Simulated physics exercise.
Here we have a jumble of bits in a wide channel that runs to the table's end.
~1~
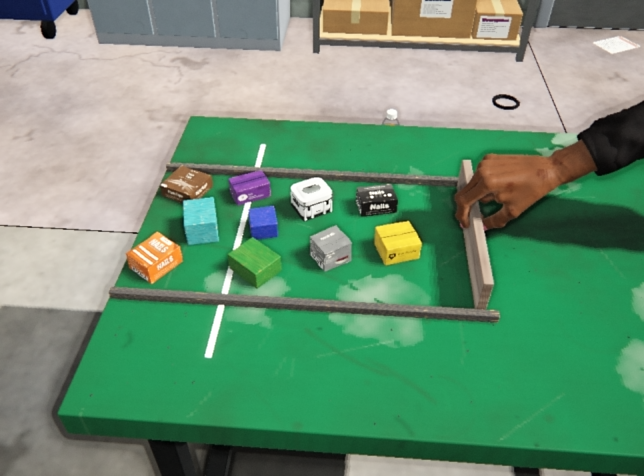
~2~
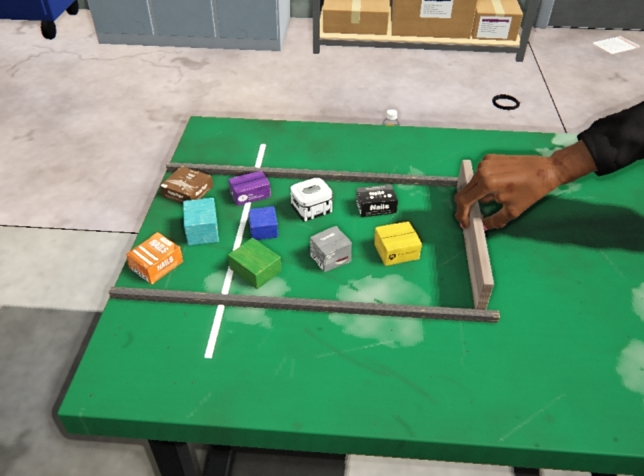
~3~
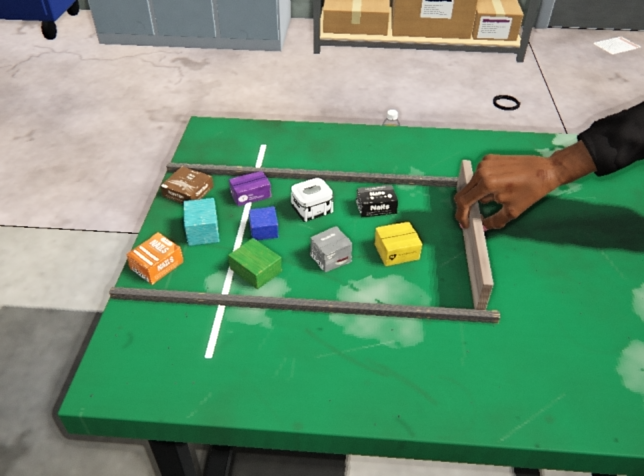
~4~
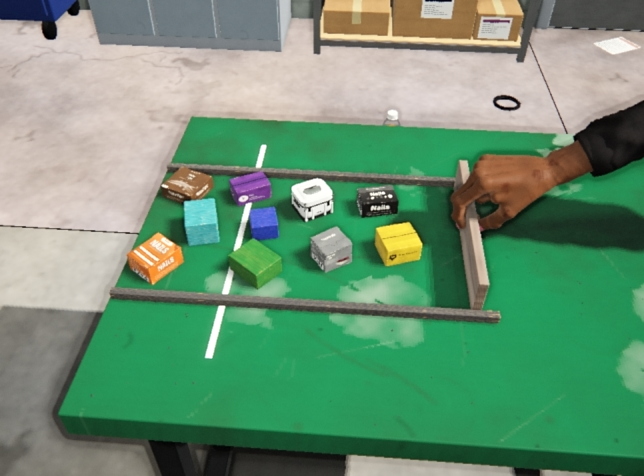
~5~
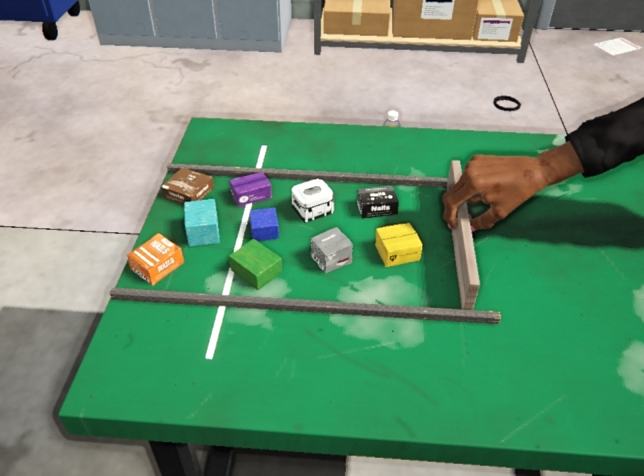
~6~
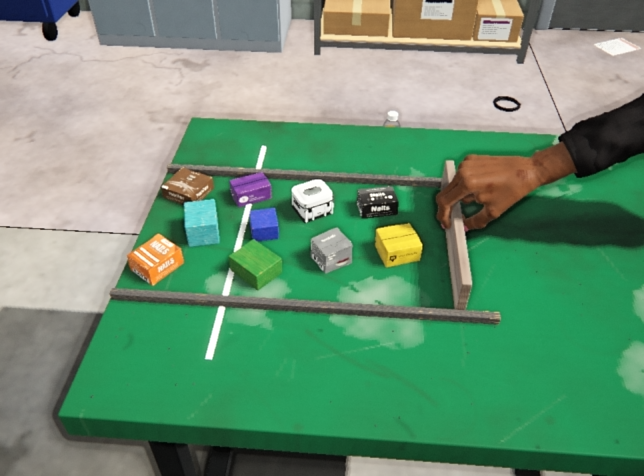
A hand slid an upright board slightly to the left along a channel on a green table, while the jumble of colourful little boxes and blocks in front of it stayed still.
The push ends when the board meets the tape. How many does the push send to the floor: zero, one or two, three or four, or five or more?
The number that fall off is zero.
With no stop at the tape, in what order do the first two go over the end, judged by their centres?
The order is the brown box, then the turquoise block.
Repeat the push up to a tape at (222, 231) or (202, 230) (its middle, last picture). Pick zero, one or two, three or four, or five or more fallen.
For each place: Just one or two; one or two.
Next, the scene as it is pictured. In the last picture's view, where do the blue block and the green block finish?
The blue block stops around (191, 230); the green block around (205, 276).
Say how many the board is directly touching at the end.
That makes 4.
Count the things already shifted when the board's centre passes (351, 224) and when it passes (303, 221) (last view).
By then 4, and 7.
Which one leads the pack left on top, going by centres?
That is the brown box.
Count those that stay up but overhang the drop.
The number is 1.
Early on, none off yet; orange box at rest near (156, 259); brown box at rest near (188, 187); turquoise block at rest near (202, 223).
A while later, none off yet; orange box at rest near (156, 259); brown box moving near (183, 187); turquoise block moving near (194, 224).
Finally, the number that fall off is zero.
